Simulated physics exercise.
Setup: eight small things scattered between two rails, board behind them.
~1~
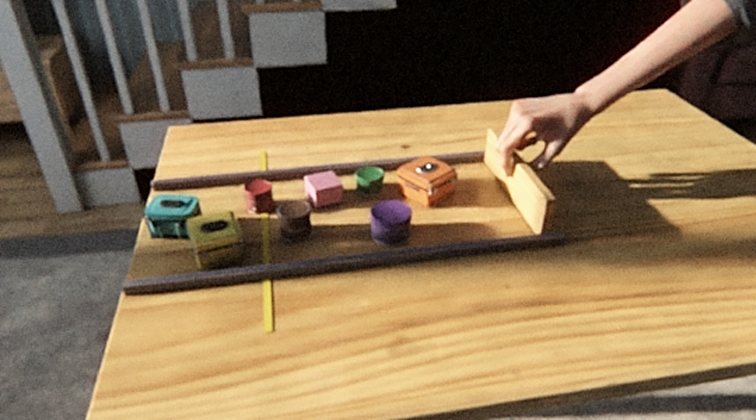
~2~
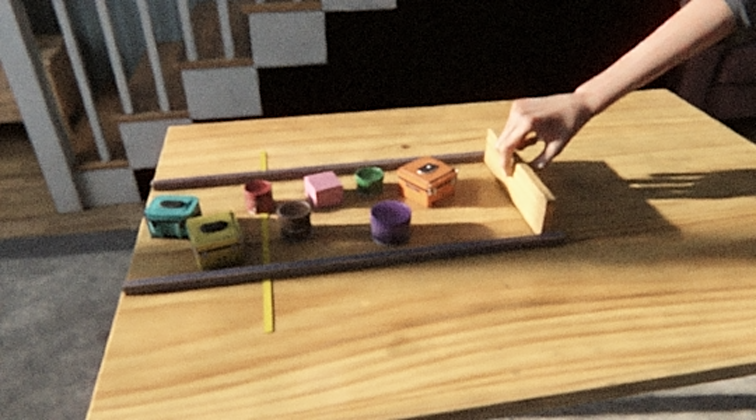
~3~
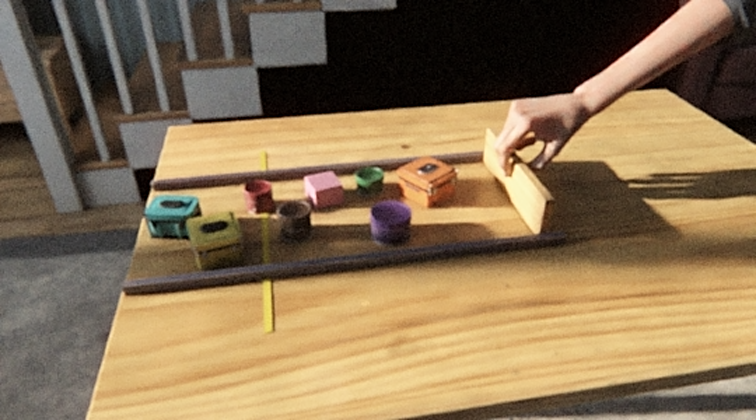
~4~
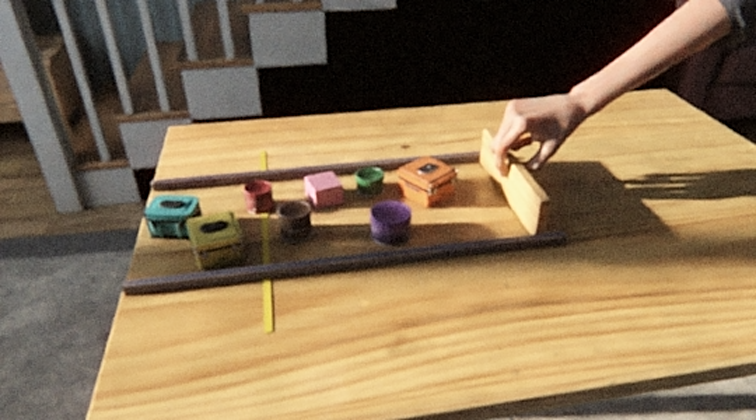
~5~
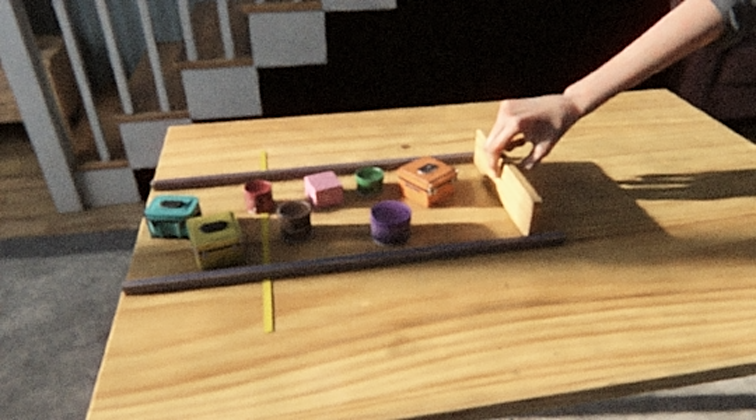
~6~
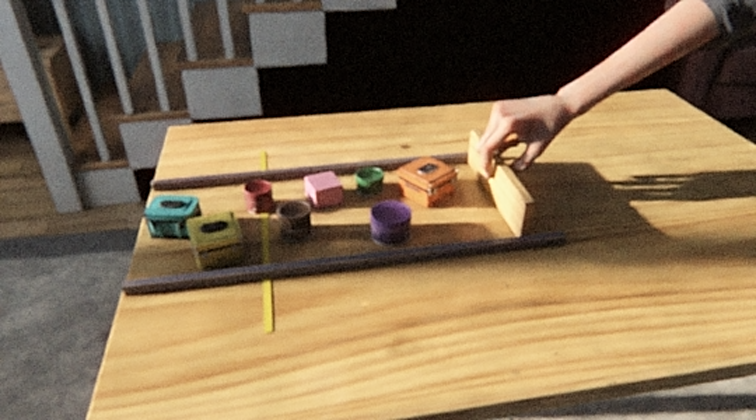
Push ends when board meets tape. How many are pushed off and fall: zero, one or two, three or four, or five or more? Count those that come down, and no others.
There will be no losses over the edge.
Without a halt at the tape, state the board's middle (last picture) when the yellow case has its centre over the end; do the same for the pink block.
For the yellow case, about (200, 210); for the pink block, about (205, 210).
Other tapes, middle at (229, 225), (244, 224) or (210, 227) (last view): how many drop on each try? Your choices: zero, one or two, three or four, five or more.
1 or 2; not one; 1 or 2.
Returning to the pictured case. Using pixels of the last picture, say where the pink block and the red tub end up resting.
First at (202, 200); second at (172, 201).
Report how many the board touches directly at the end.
That number would be 4.
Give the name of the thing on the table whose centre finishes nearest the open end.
That is the red tub.
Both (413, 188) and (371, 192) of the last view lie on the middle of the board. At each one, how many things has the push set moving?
Up to then 2, and up to the other point 4.
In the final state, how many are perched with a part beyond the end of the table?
I'd put it at 0.
Soon after, none off yet; turquoise case at rest near (175, 217); yellow case at rest near (216, 240); red tub at rest near (259, 197).
In the end, the number that fall off is zero.
